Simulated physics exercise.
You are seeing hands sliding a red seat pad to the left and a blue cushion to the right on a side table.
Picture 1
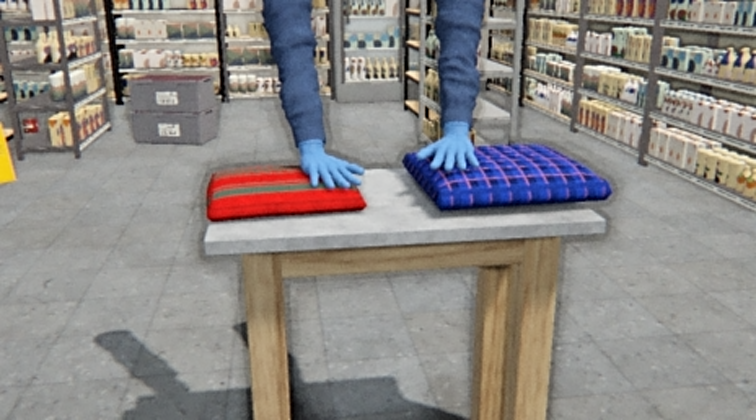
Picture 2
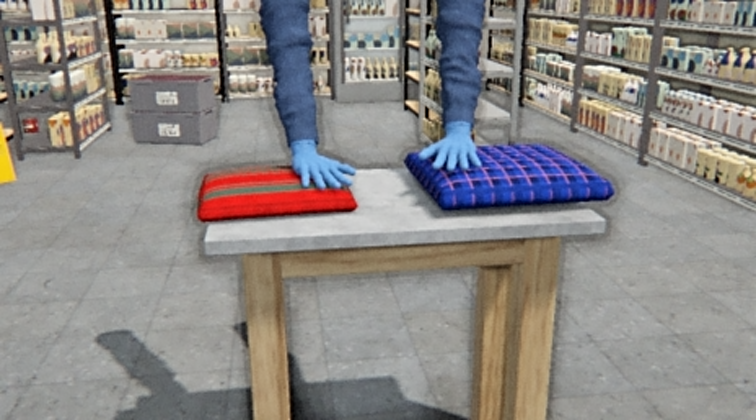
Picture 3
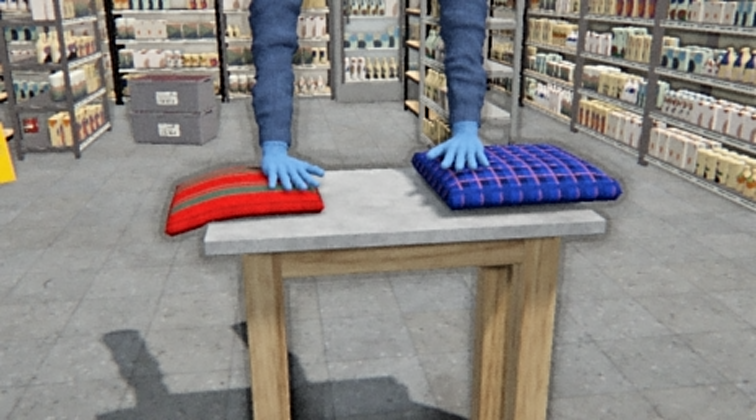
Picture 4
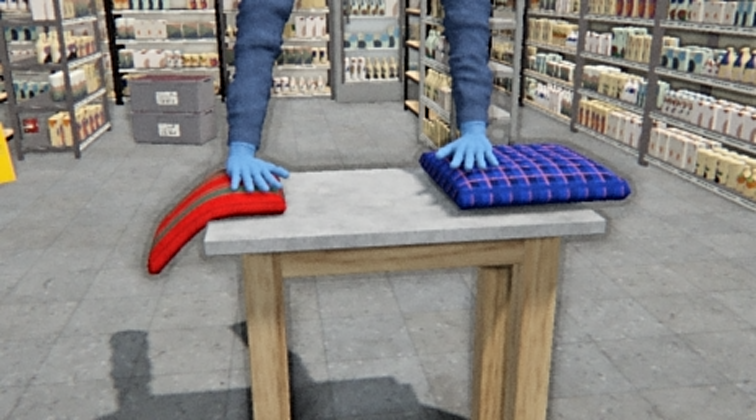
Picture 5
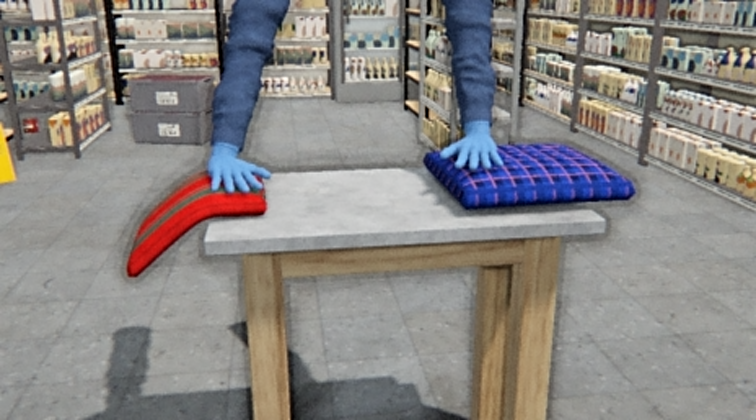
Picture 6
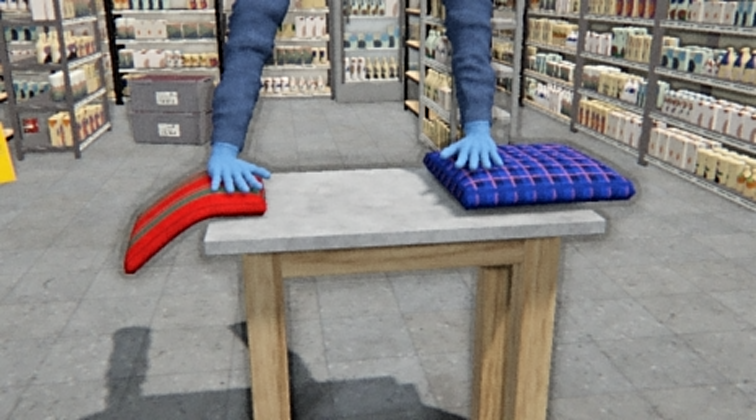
We see gloved hands on a side table slide a red seat pad left until much of it bends down past the edge, while a blue plaid cushion shifts slightly right, its corner just over the other edge.
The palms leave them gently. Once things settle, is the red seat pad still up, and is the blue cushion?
My prediction: The red seat pad fails to stay on, the blue cushion does not leave it.
Then, 0.32 s later than the last view, seat pad falling near (186, 277); cushion at rest.
Then, 0.60 s later than the last view, seat pad on the floor; cushion at rest.
Finally, seat pad on the floor; cushion at rest. The red seat pad tips over and falls and the blue cushion holds its place.
